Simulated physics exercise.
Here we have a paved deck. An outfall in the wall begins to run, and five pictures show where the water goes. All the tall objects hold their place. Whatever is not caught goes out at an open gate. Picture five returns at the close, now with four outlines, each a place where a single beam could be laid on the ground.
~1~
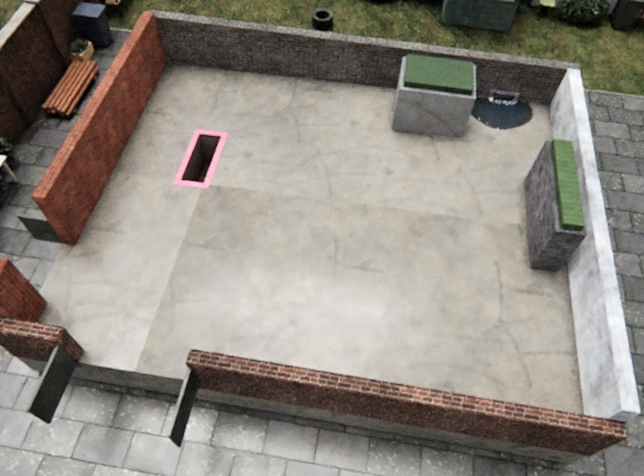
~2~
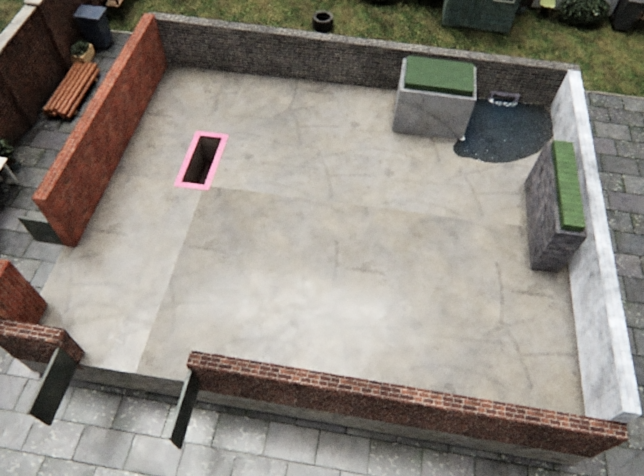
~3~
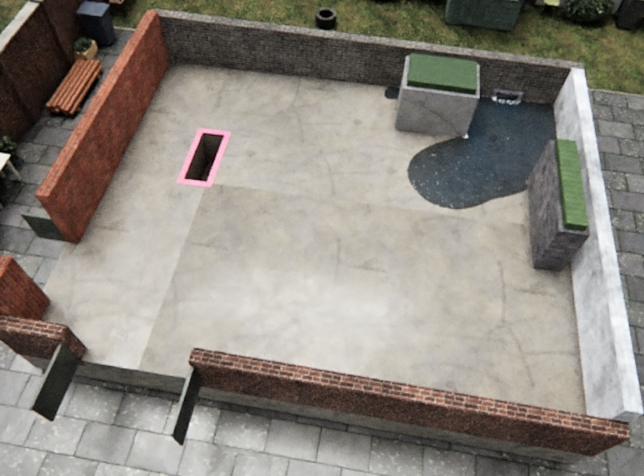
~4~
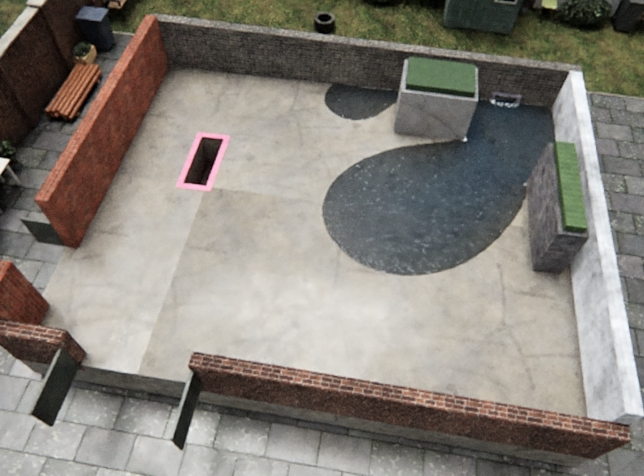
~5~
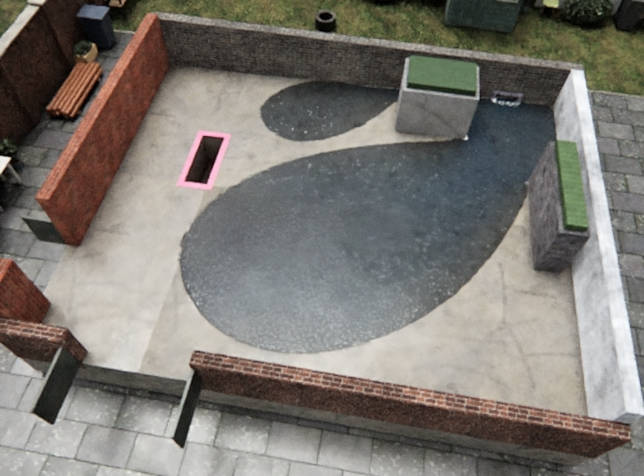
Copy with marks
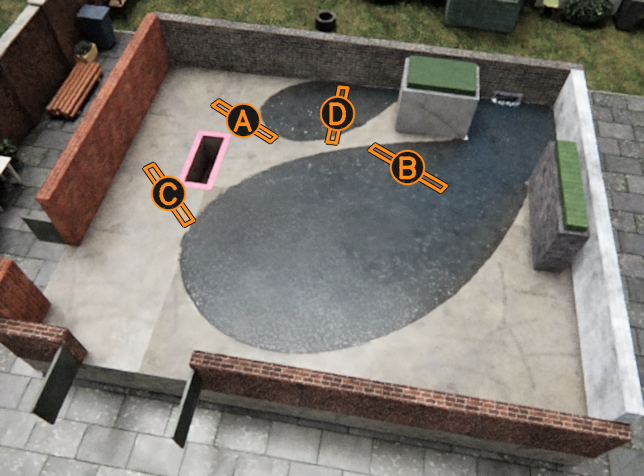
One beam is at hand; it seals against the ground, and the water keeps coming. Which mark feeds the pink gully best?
B is best.
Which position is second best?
That is position C.
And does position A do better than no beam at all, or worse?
Position A is worse.
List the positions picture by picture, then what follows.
Outfall at (503, 96); pink gully at (202, 158); open gate at (62, 273); open gate at (141, 359); water covers 2 % of the ground and shows as far out as (500, 125); pink gully still dry.
Water covers 6 % of the ground and shows as far out as (476, 156); pink gully still dry.
Water covers 12 % of the ground and shows as far out as (445, 203); pink gully still dry.
Water covers 23 % of the ground and shows as far out as (346, 246); pink gully still dry.
Water covers 44 % of the ground and shows as far out as (188, 285); pink gully still dry.
On the marked copy, A from (215, 103) to (273, 139); B from (372, 147) to (443, 188); C from (149, 166) to (188, 222); D from (331, 142) to (343, 87).
With A, about 6 % of the stream runs into the pink gully, about 92 % out by the gates.
With B, about 19 % of the stream runs into the pink gully, about 80 % out by the gates.
With C, about 12 % of the stream runs into the pink gully, about 87 % out by the gates.
With D, about 7 % of the stream runs into the pink gully, about 92 % out by the gates.
